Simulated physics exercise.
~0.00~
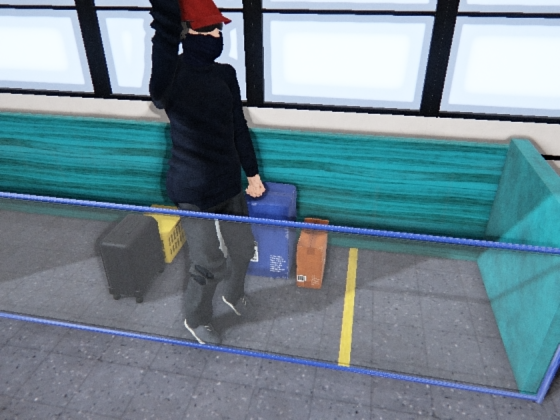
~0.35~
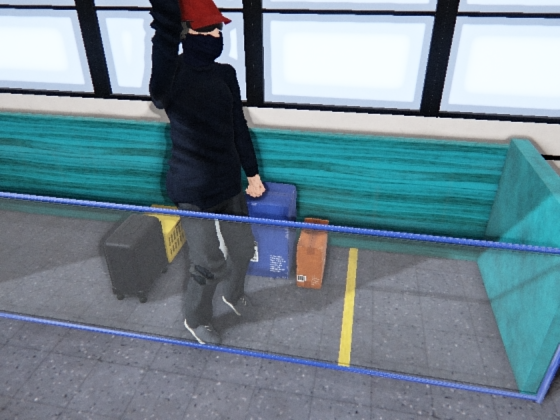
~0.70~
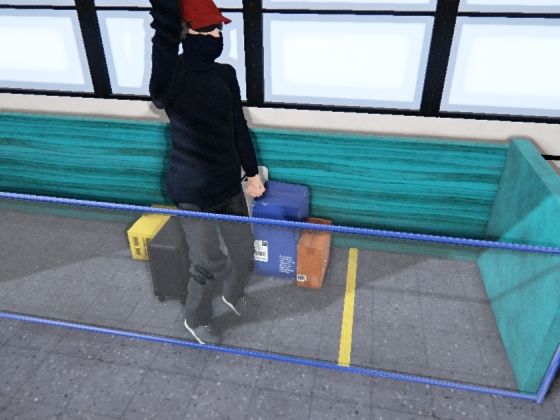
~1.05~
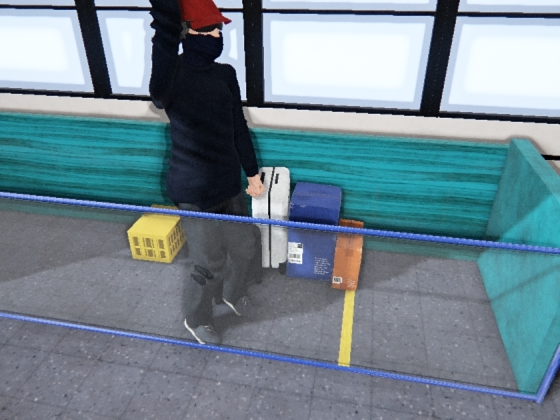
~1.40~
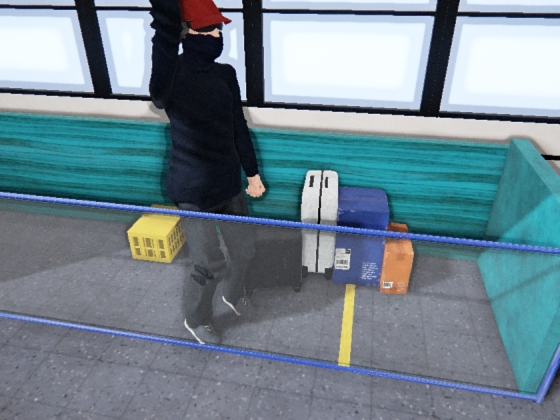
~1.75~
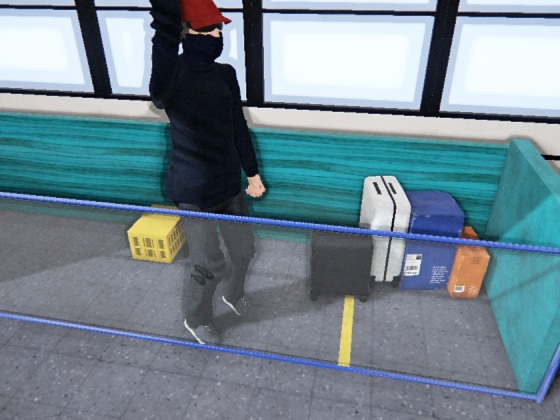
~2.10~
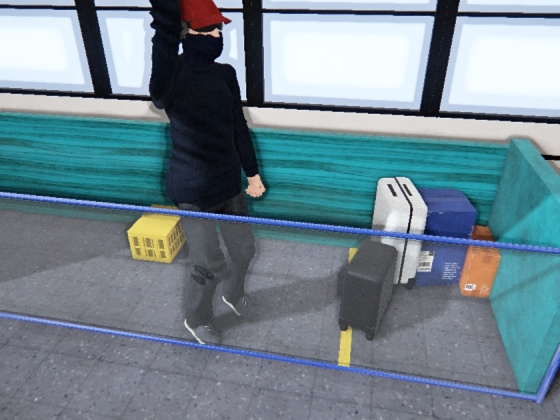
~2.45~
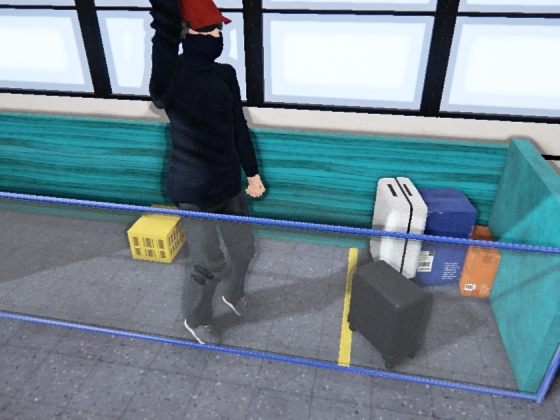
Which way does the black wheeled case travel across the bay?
It rolls to the right, passing the traveller's legs and going on over the yellow line.
